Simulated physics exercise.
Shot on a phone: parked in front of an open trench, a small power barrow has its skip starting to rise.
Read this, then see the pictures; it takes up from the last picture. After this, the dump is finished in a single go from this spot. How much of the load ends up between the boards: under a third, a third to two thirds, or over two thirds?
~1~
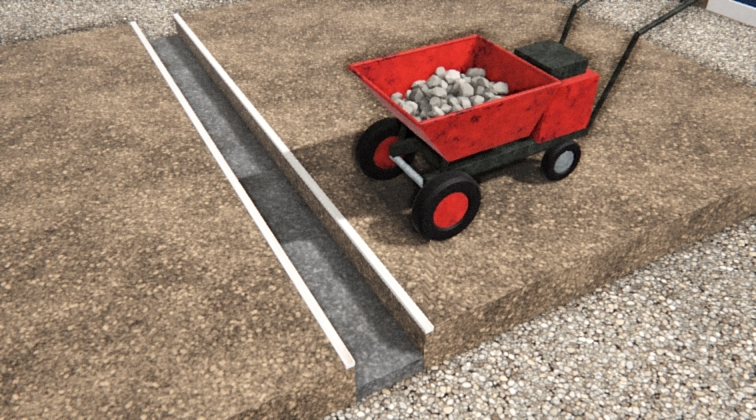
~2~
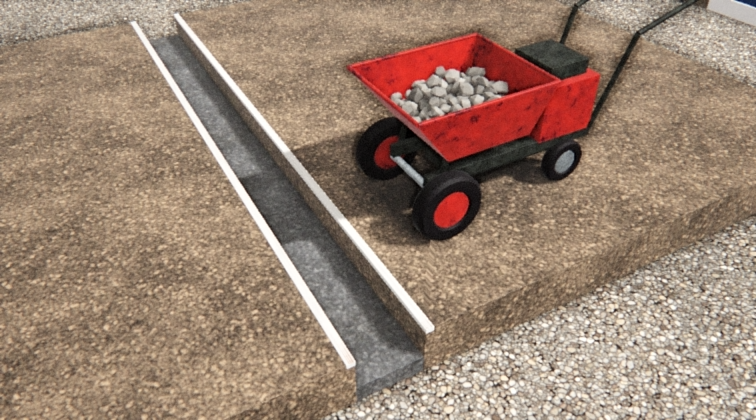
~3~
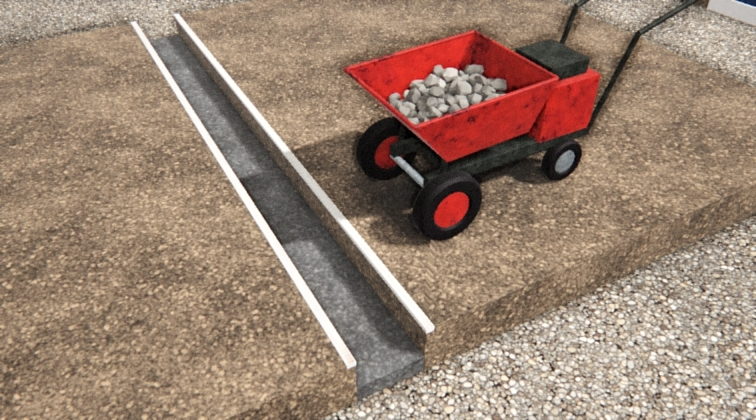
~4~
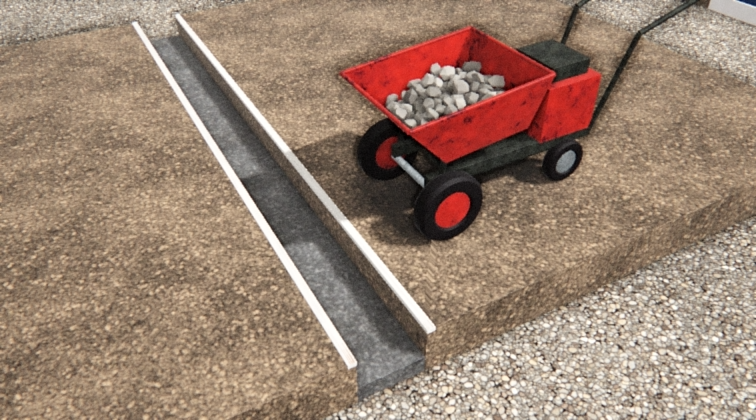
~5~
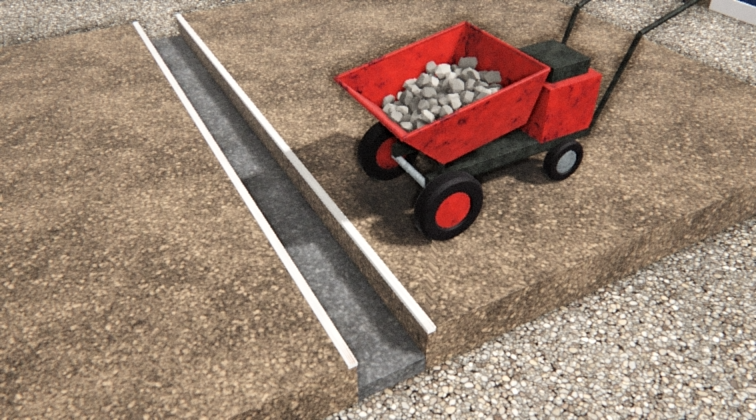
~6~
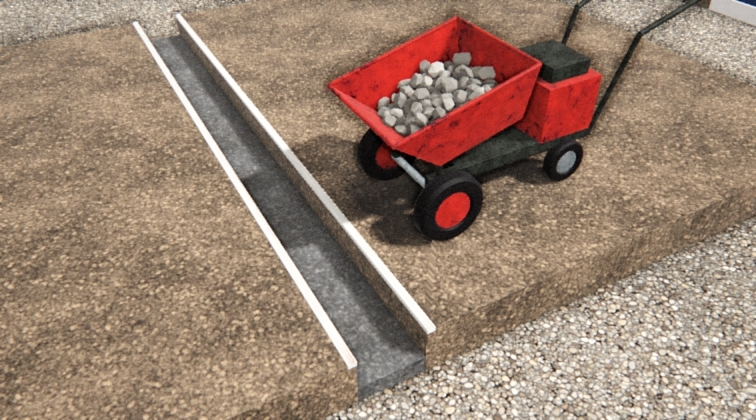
Over two thirds.
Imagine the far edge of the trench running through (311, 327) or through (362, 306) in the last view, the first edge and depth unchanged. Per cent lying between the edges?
The first try comes to close to 100 per cent, the next to 10 per cent.
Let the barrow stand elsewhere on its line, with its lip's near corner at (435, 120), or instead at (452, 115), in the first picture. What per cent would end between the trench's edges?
You'd get 100 in a hundred the first time and 100 in a hundred the second.
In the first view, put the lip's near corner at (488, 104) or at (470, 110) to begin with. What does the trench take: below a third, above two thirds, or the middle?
The middle third; then above two thirds.
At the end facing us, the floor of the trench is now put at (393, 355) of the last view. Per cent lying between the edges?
It works out to some 60 percent.
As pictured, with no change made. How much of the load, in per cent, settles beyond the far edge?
Roughly 15 per cent of the load.
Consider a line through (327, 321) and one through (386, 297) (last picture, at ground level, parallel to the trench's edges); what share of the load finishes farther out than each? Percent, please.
Respectively 10 and 90 percent.
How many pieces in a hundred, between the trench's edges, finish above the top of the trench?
Close to 0 percent.
Soon, skip tipped steeply; all in the skip.
A while on, skip tipped steeply; nearly all in the skip; a small part in or heaped over the trench; a stray few falling.
Towards the end, skip tipped right over; about a quarter in the skip; about two thirds in or heaped over the trench; a small part beyond it.
Finally, skip tipped right over; most in or heaped over the trench; a small part beyond it.
